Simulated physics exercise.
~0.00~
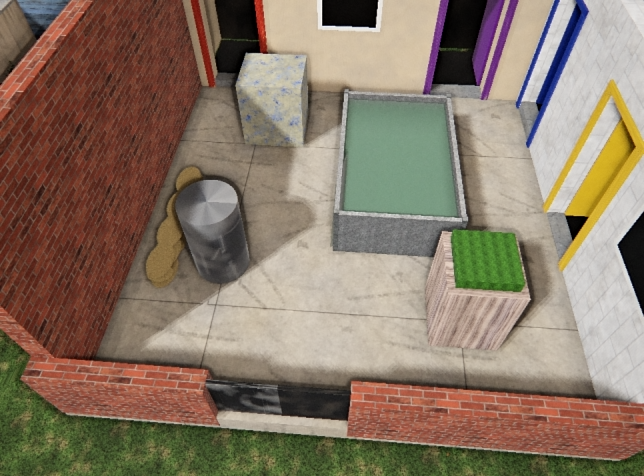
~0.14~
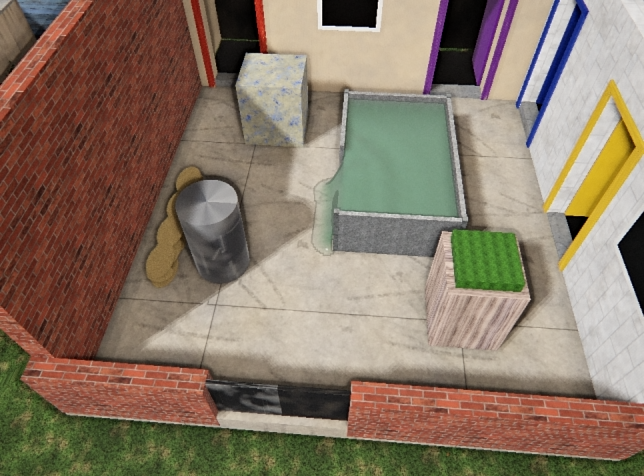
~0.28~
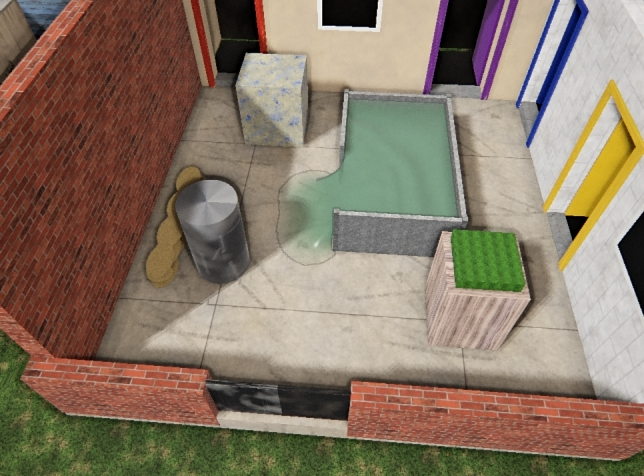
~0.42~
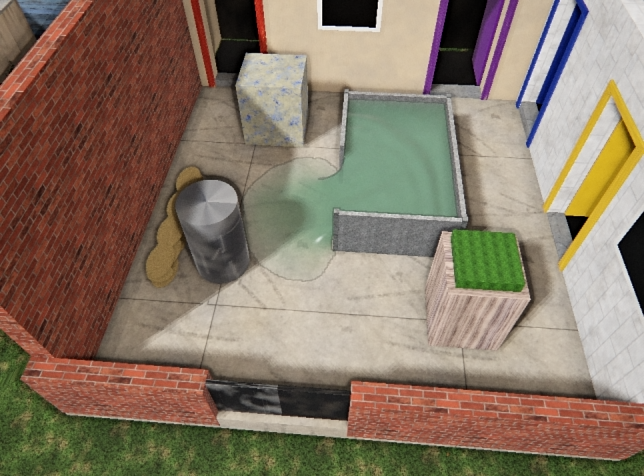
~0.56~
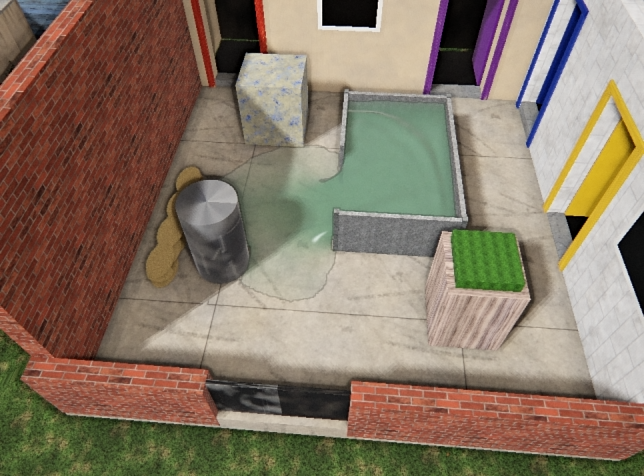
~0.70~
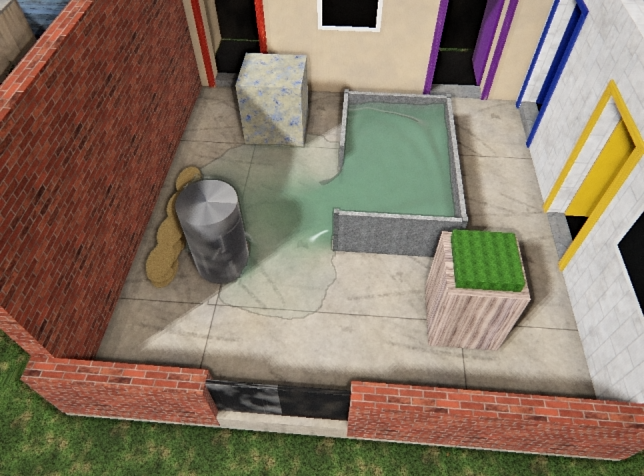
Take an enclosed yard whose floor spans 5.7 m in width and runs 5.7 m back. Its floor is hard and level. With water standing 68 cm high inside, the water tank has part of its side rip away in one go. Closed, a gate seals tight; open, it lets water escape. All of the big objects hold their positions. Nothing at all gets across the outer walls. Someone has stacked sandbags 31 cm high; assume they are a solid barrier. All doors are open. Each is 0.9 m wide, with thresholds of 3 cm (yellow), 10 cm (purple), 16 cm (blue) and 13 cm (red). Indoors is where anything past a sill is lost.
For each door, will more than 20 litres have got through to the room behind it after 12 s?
The yellow door: Yes, more than 20 litres; the purple door: No, not more than 20 litres; the blue door: No, not more than 20 litres; the red door: Yes, more than 20 litres.
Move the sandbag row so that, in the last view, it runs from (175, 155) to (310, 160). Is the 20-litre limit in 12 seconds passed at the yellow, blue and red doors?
Yellow exceeded, blue within the limit, red within the limit.
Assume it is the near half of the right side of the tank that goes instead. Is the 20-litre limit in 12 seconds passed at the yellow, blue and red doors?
Yellow beyond, blue short, red short.
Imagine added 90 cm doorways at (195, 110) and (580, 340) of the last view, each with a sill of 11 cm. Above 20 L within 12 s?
The first doorway goes beyond and the second stays inside.
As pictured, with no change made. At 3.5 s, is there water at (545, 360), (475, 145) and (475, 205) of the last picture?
First spot not yet wet, second not yet wet, third not yet wet.
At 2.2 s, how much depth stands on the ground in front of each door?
You'd get yellow at 0 cm, purple at 0 cm, blue at 0 cm, and red at 16 cm.
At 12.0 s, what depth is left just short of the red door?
About 7.0 cm deep.
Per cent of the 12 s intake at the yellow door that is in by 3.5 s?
By then it's near 0% of the total.
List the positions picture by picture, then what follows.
In the first frame, still water, 68 cm deep, in the water tank at (398, 153).
In the second frame, the front is at (321, 249), 0.7 m from the gap at (341, 201); 0.3 m2 of floor is under water; 68 cm left at the back of the water tank.
In the third frame, water pours out at (341, 204) and has run 1.0 m, to (292, 183); typically 11 cm deep outside, 68 cm at the water tank's back.
In the fourth frame, water pours out at (341, 205) and has run 1.4 m, to (249, 198); typically 8 cm deep outside, 65 cm at the water tank's back.
In the fifth frame, the front is at a hidden place, 1.9 m from the gap at (341, 205); 3.6 m2 of floor is under water; 58 cm left at the back of the water tank.
In the sixth frame, the front is at a hidden place, 2.3 m from the gap at (341, 205); 4.5 m2 of floor is under water; 58 cm left at the back of the water tank.
After 1.4 s water covers 30 % of the floor and is deepest (45 cm) near (199, 227); yellow door not reached, purple door not reached, blue door not reached, red door not reached.
After 2.2 s water covers 40 % of the floor and is deepest (38 cm) near (202, 217); yellow door not reached, purple door not reached, blue door not reached, red door 16 cm at the sill, 1 L in.
After 3.5 s water covers 60 % of the floor and is deepest (29 cm) near (202, 87); yellow door not reached, purple door not reached, blue door not reached, red door 25 cm at the sill, 67 L in.
After 7.0 s water covers 90 % of the floor and is deepest (17 cm) near (231, 89); yellow door 4 cm at the sill, 0 L in, purple door 7 cm at the sill, 0 L in, blue door 13 cm at the sill, 1 L in, red door 16 cm at the sill, 149 L in.
After 12.0 s water covers 95 % of the floor and is deepest (12 cm) near (463, 288); yellow door 11 cm at the sill, 103 L in, purple door 11 cm at the sill, 6 L in, blue door 10 cm at the sill, 1 L in, red door 7 cm at the sill, 156 L in.
